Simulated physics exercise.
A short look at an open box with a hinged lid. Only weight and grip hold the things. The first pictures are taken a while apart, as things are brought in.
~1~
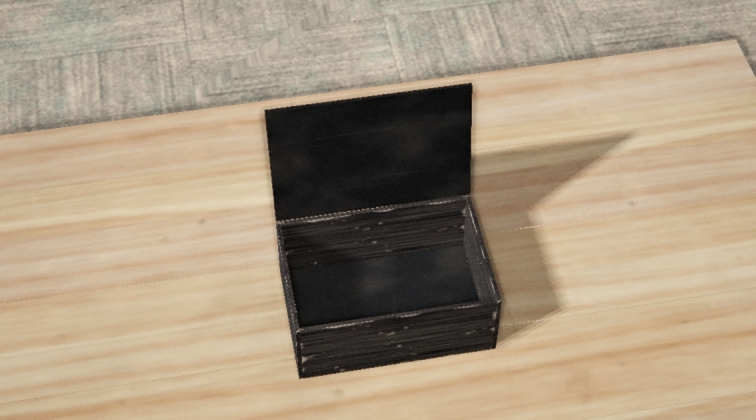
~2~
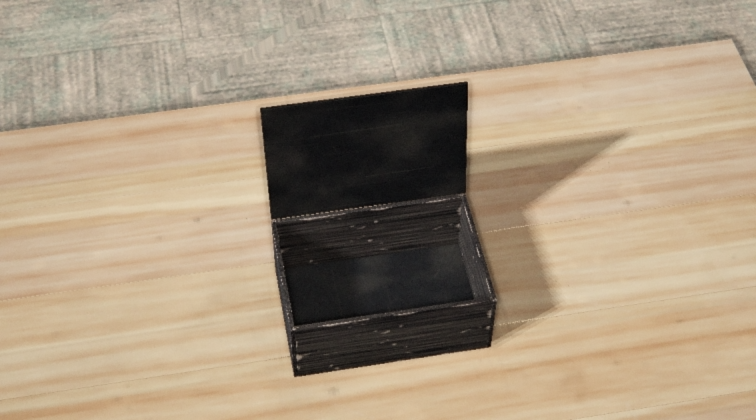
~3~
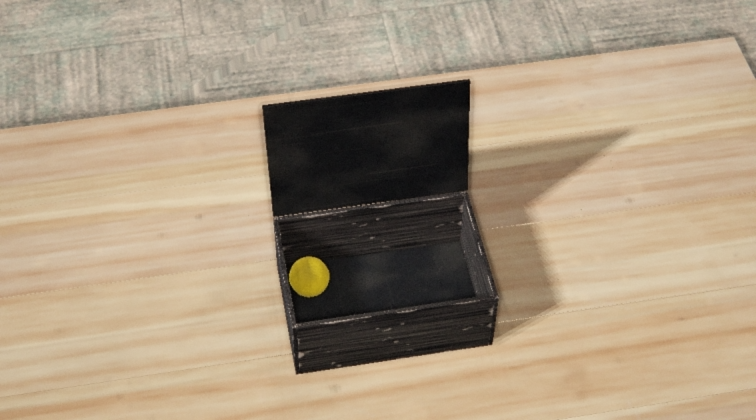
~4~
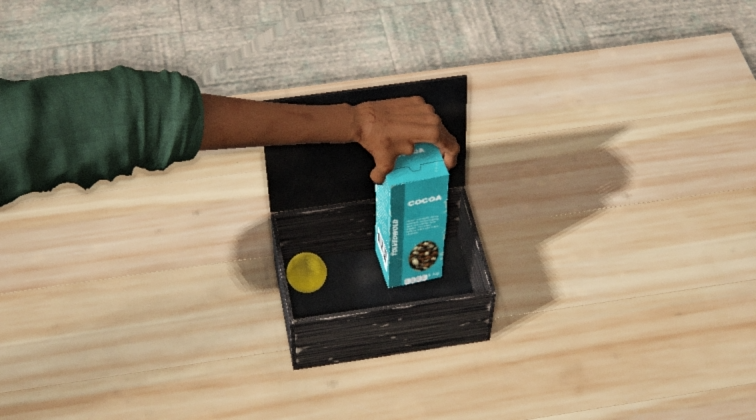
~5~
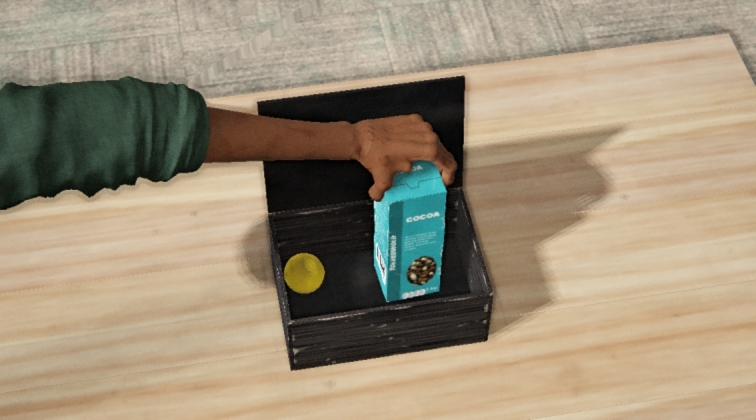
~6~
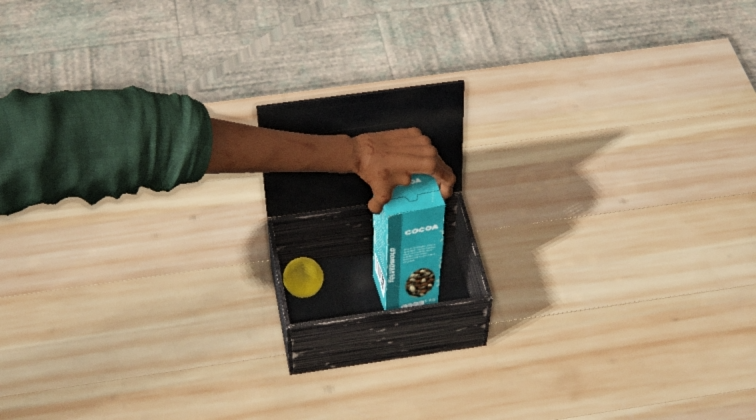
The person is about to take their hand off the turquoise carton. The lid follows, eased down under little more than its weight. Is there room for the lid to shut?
As it turns out, it stays ajar.
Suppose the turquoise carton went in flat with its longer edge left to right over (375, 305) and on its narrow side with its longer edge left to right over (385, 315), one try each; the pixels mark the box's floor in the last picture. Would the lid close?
First, it sits on the rim; second, it closes.
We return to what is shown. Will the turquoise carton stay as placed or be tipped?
It stays as placed.
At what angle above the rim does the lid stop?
About 70°.
Then, 1.00 s past the last view, lid starting down.
Then, 1.30 s past the last view, lid 80° above the rim.
Then, 1.90 s past the last view, lid 71° above the rim.
Finally, lid 71° above the rim; both still in place. Final places as the last picture's camera would see them, turquoise carton near (407, 242).
